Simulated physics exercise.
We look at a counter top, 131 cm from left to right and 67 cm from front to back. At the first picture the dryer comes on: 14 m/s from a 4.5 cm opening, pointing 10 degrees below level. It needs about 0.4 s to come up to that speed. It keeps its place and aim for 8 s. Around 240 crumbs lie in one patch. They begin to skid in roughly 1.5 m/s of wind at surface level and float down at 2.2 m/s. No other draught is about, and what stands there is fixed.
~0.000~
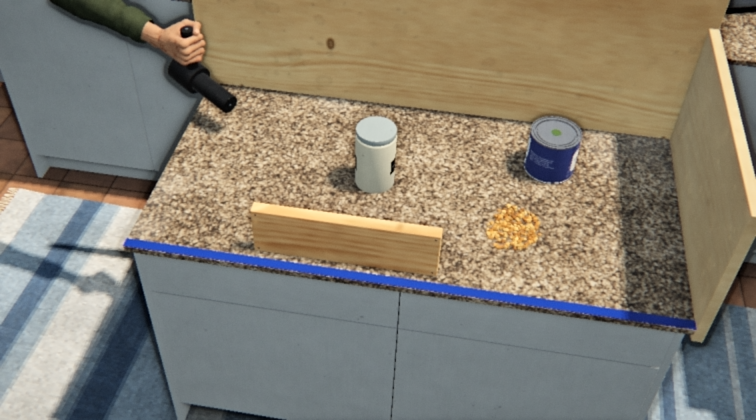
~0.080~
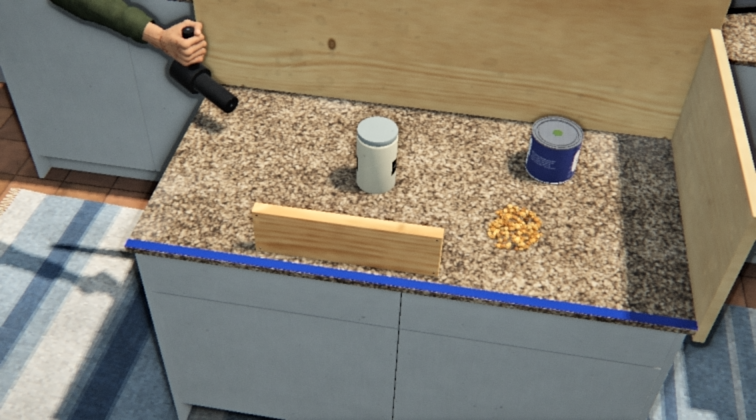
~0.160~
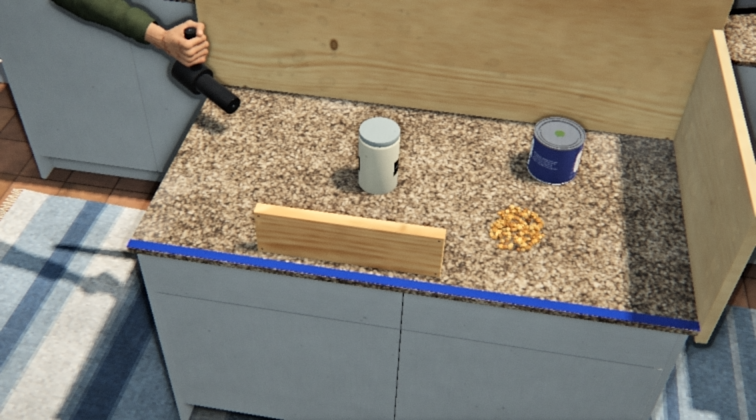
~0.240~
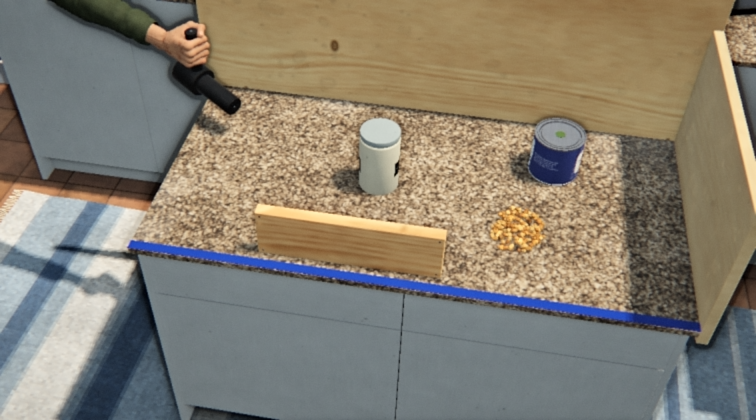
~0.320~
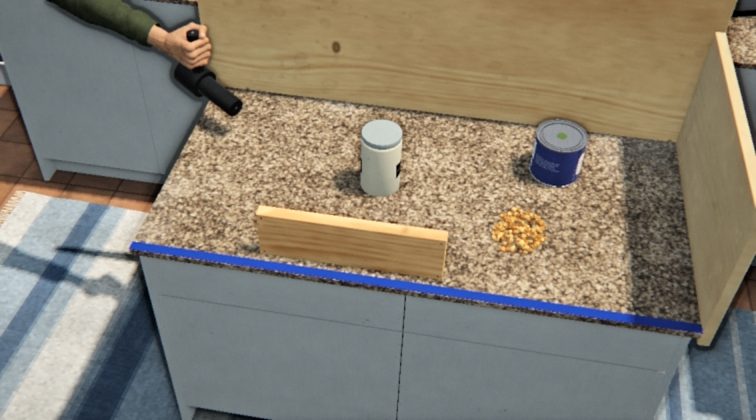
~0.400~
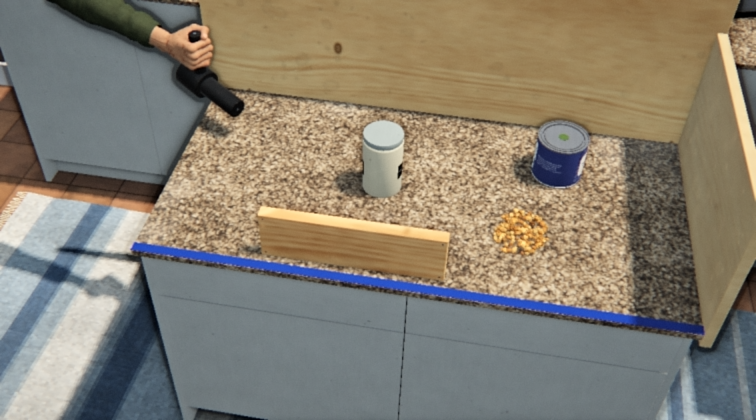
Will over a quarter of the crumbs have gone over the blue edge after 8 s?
As for a quarter going over the blue edge: No.
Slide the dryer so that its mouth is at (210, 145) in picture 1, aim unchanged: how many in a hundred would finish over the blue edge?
In that case some 0 per cent.
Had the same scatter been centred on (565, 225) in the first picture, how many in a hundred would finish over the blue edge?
Then about 0 %.
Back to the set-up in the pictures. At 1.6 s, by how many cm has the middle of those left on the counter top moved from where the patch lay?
Roughly 25 cm.
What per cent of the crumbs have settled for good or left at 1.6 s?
Near 20 %.
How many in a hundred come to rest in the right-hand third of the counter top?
About 100 %.
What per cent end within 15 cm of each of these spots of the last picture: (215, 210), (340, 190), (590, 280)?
In turn about 0 %, 0 %, 30 %.
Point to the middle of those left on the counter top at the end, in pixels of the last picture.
Near (638, 263).
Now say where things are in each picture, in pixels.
In the first frame, the middle of the crumbs is near (514, 230), none has stirred yet and the mouth of the dryer is at (230, 105).
In the second frame, the middle of the crumbs is near (516, 228), none has stirred yet and the blue edge is centred on (401, 287).
In the third frame, the middle of the crumbs is near (518, 229), none has stirred yet, the top of a tin is at (560, 133) and the top of a jar is at (380, 130).
In the fourth frame, the middle of the crumbs is near (518, 229) and none has stirred yet.
In the fifth frame, the middle of the crumbs is near (520, 231) and none has stirred yet.
In the sixth frame, the middle of the crumbs is near (522, 232) and none has stirred yet.
After 1.6 s, 4 % are over the blue edge; the middle of those still in play is near (628, 259); 18 % have settled or left.
After 2.6 s, 4 % are over the blue edge; the middle of those still in play is near (630, 260); 25 % have settled or left.
After 4.4 s, 5 % are over the blue edge; the middle of those still in play is near (630, 260); 32 % have settled or left.
After 8.0 s, at the end, 5 % are over the blue edge; the middle of those still in play is near (638, 263).
